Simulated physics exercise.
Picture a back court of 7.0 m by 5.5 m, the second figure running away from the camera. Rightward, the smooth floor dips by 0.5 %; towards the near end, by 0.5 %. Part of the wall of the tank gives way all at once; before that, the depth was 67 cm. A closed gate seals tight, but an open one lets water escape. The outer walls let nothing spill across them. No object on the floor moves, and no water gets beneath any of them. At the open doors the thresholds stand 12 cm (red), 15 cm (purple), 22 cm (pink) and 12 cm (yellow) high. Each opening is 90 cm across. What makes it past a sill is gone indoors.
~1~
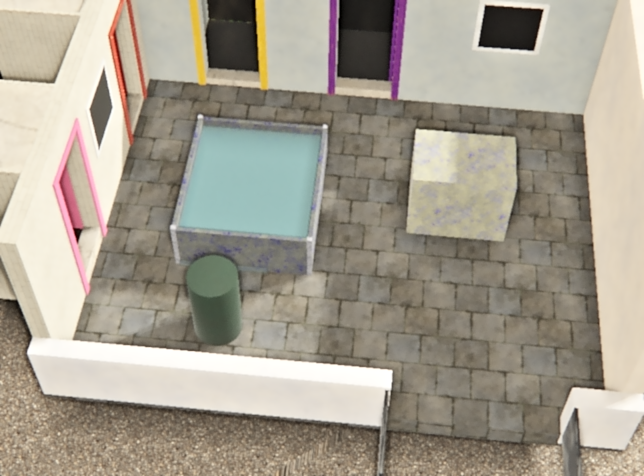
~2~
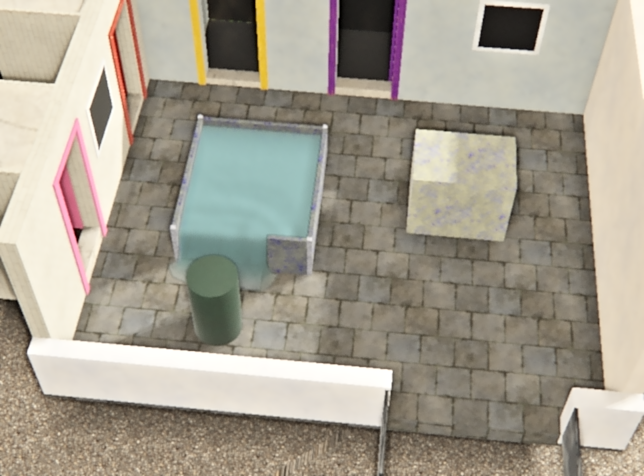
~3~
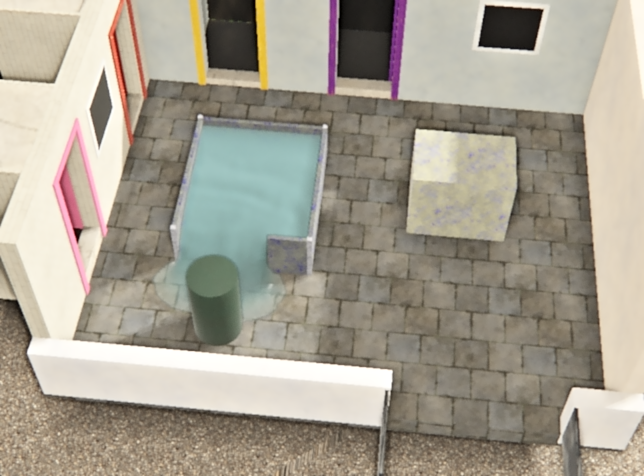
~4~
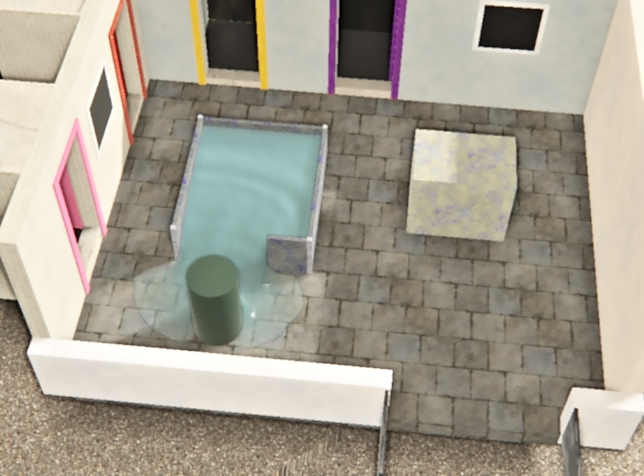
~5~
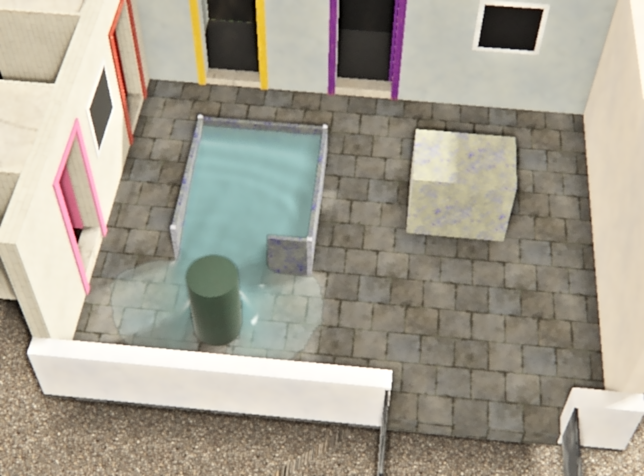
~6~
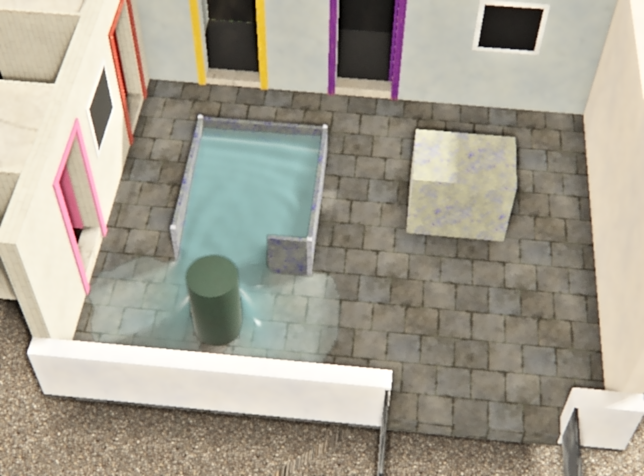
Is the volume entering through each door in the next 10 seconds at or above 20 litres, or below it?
Outcome: Red door: Lags behind the figure, purple door: Lags behind the figure, pink door: Lags behind the figure, yellow door: Lags behind the figure.
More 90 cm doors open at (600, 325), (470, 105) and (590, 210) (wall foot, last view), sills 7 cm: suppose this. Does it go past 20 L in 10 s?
In turn: Beyond it, short of it, short of it.
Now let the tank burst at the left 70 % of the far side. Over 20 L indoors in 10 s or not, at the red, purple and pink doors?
Door by door - red: Out of bounds, purple: Within bounds, pink: Within bounds.
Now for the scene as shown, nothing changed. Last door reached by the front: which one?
The purple door.
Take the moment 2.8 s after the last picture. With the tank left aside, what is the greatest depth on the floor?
Depth: Approx. 24 cm.
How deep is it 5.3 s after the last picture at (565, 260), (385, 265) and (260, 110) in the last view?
Depths: About 10, 1 and 5 centimetres.
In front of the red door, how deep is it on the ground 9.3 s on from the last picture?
About 6.0 cm deep.
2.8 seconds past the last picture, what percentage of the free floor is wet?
Covered: Roughly 50 per cent.
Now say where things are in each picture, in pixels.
Still water, 67 cm deep, in the tank at (253, 180), in the first picture.
Water pours out at (224, 252) and has run 0.7 m, to (176, 269); typically 9 cm deep outside, 67 cm at the tank's back, in the second picture.
The front is at (269, 307), 1.0 m from the gap at (224, 255); 1.1 m2 of floor is under water; 67 cm left at the back of the tank, in the third picture.
Water pours out at (224, 256) and has run 1.4 m, to (250, 343); typically 10 cm deep outside, 67 cm at the tank's back, in the fourth picture.
Water pours out at (224, 256) and has run 1.9 m, to a hidden place; typically 5 cm deep outside, 63 cm at the tank's back, in the fifth picture.
Water pours out at (224, 256) and has run 2.2 m, to a hidden place; typically 5 cm deep outside, 56 cm at the tank's back, in the sixth picture.
Then, 0.7 s after the last picture water covers 20 % of the floor and is deepest (54 cm) near (78, 370); red door not reached, purple door not reached, pink door 2 cm at the sill, 0 L in, yellow door not reached.
Then, 1.5 s after the last picture water covers 35 % of the floor and is deepest (39 cm) near (65, 369); red door not reached, purple door not reached, pink door 16 cm at the sill, 0 L in, yellow door not reached.
Then, 2.8 s after the last picture water covers 50 % of the floor and is deepest (24 cm) near (65, 369); red door 3 cm at the sill, 0 L in, purple door not reached, pink door 16 cm at the sill, 2 L in, yellow door not reached.
Then, 5.3 s after the last picture water covers 75 % of the floor and is deepest (16 cm) near (78, 370); red door 12 cm at the sill, 1 L in, purple door 2 cm at the sill, 0 L in, pink door 10 cm at the sill, 2 L in, yellow door 10 cm at the sill, 2 L in.
Then, 9.3 s after the last picture water covers 95 % of the floor and is deepest (14 cm) near (588, 177); red door 6 cm at the sill, 1 L in, purple door 7 cm at the sill, 0 L in, pink door 6 cm at the sill, 2 L in, yellow door 7 cm at the sill, 2 L in.
